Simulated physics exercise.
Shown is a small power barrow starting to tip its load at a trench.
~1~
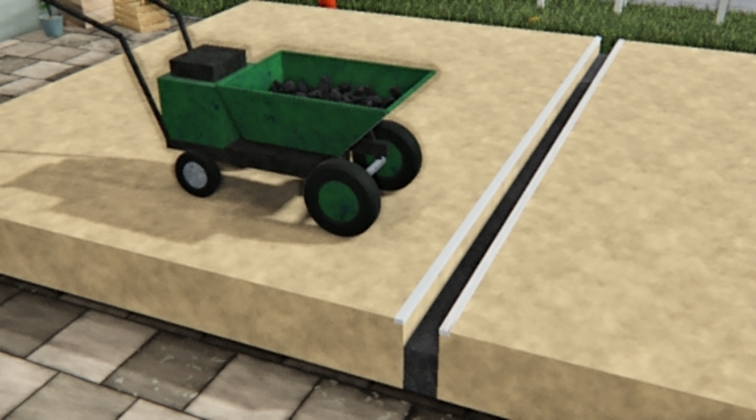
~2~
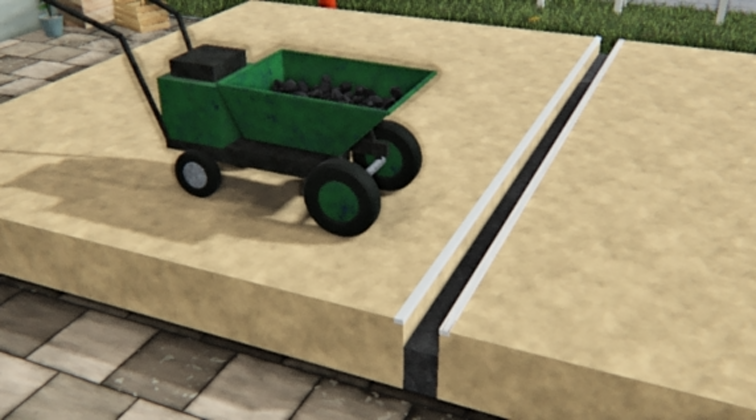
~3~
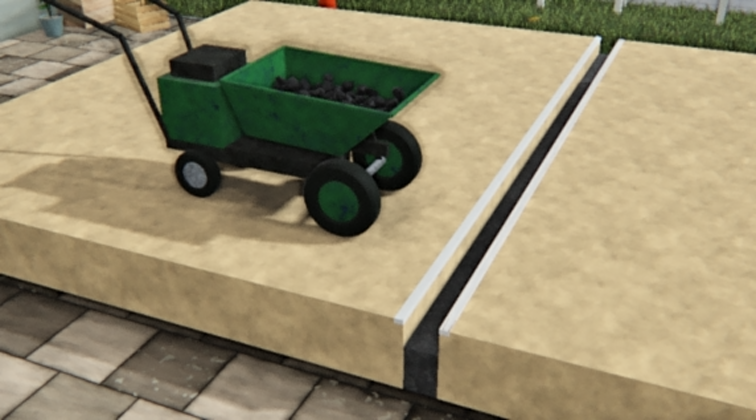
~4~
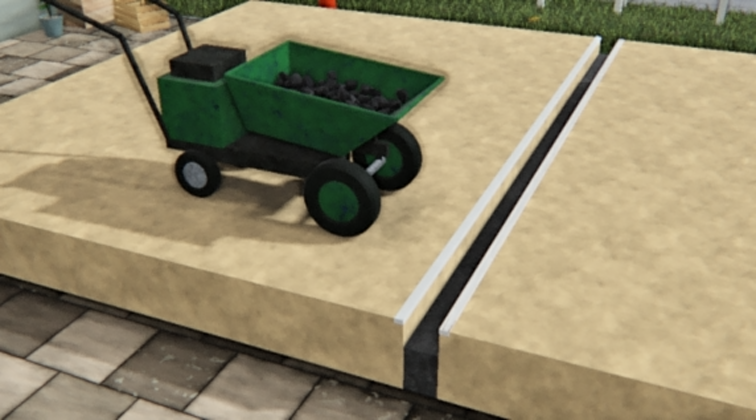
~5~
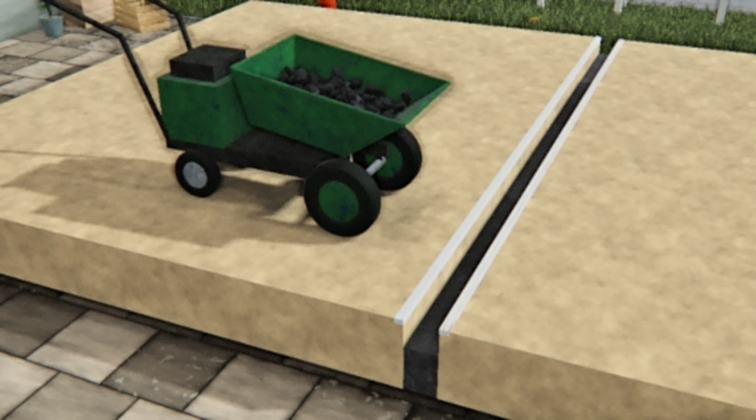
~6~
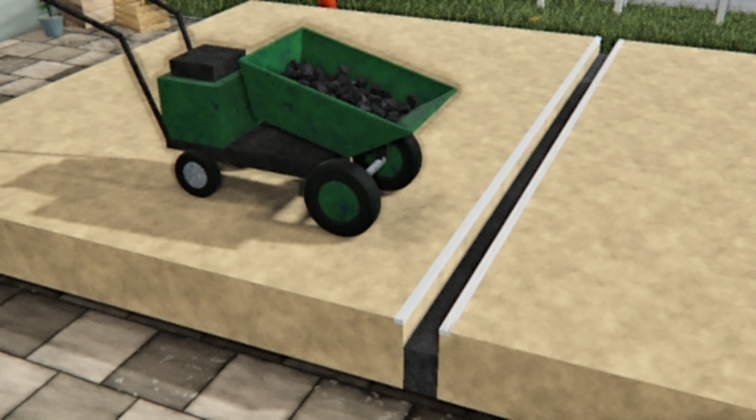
At the start, a small green power barrow loaded with dark lumps stands on a sandy slab, left of a narrow, white-edged trench. Its skip then tilts gradually, the rear rising and the front lip shifting slightly right, while the wheels stay still and the lumps remain inside.
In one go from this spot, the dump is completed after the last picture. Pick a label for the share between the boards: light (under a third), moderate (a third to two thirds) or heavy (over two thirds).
Moderate - a third to two thirds.
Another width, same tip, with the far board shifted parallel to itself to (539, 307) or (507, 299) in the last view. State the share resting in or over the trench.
100 %, then 90 %.
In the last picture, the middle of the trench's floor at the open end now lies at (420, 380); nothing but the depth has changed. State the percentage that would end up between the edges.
About 80 %.
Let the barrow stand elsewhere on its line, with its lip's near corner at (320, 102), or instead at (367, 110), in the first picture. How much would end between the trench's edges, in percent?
First spot: About 30 percent; second spot: About 60 percent.
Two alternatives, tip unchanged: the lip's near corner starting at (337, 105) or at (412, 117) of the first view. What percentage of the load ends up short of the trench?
40 % and 0 %, in that order.
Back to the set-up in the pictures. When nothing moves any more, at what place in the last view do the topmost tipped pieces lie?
Roughly (496, 225).
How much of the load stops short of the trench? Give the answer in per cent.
Near 0 in every hundred.
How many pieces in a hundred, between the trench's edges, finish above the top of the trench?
Estimate: Near 25 per cent.
Soon after the last picture, skip tipped steeply; all in the skip.
A little later, skip tipped right over; most in the skip; about a quarter in or heaped over the trench; a stray few beyond it.
Later still, skip tipped right over; about a quarter in the skip; a stray few short of the trench; about half in or heaped over the trench; about a quarter beyond it.
At rest, skip tipped right over; about a quarter in the skip; a stray few short of the trench; about half in or heaped over the trench; about a quarter beyond it.
